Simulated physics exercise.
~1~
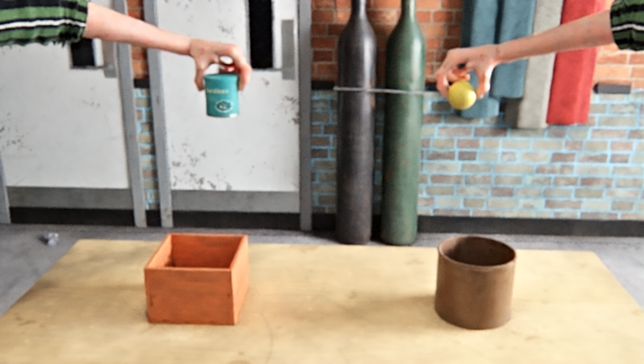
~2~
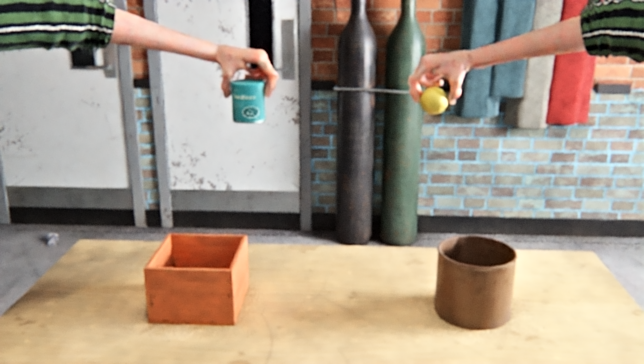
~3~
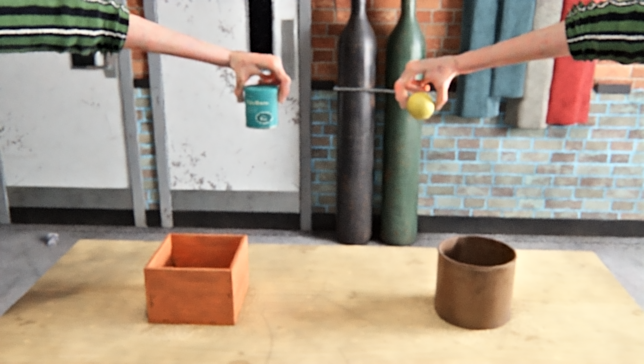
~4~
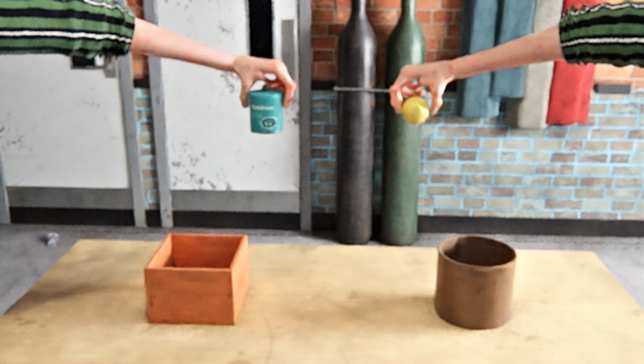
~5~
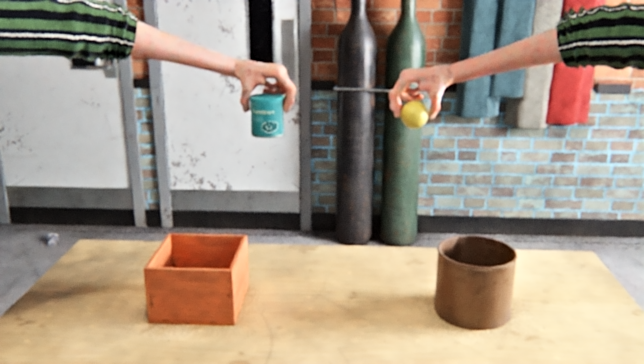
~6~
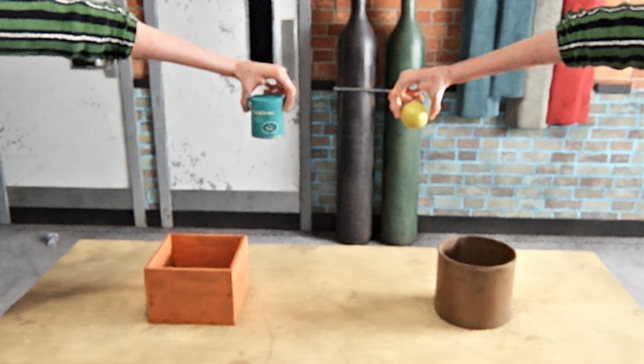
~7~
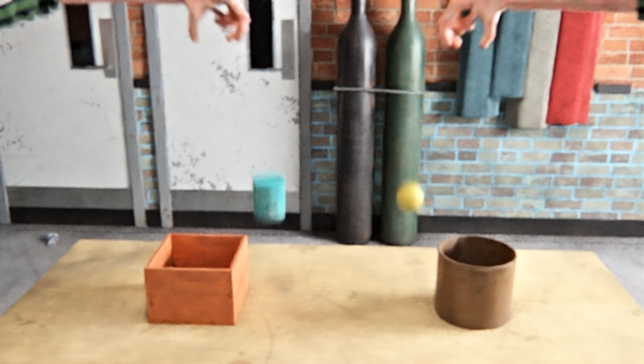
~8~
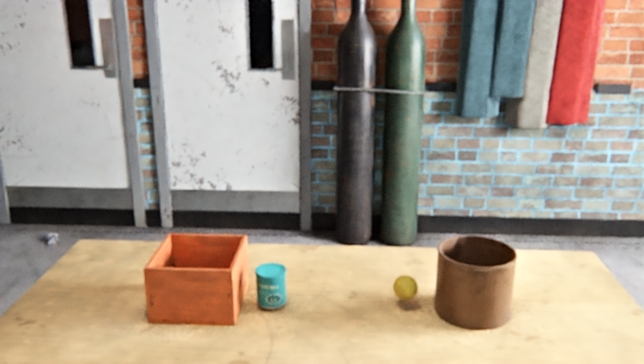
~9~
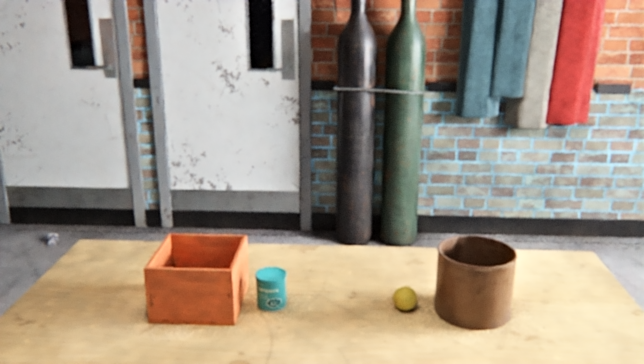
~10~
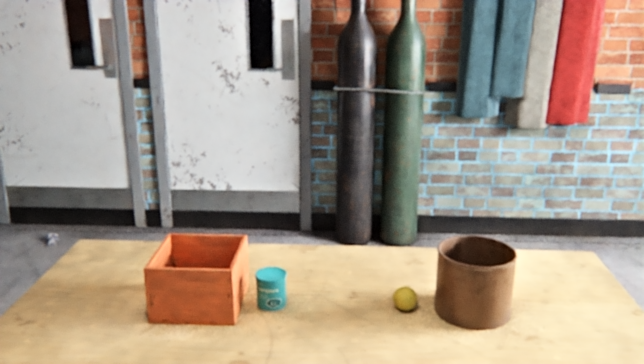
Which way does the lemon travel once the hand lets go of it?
The lemon moves down, dropping to the tabletop beside the brown bucket.
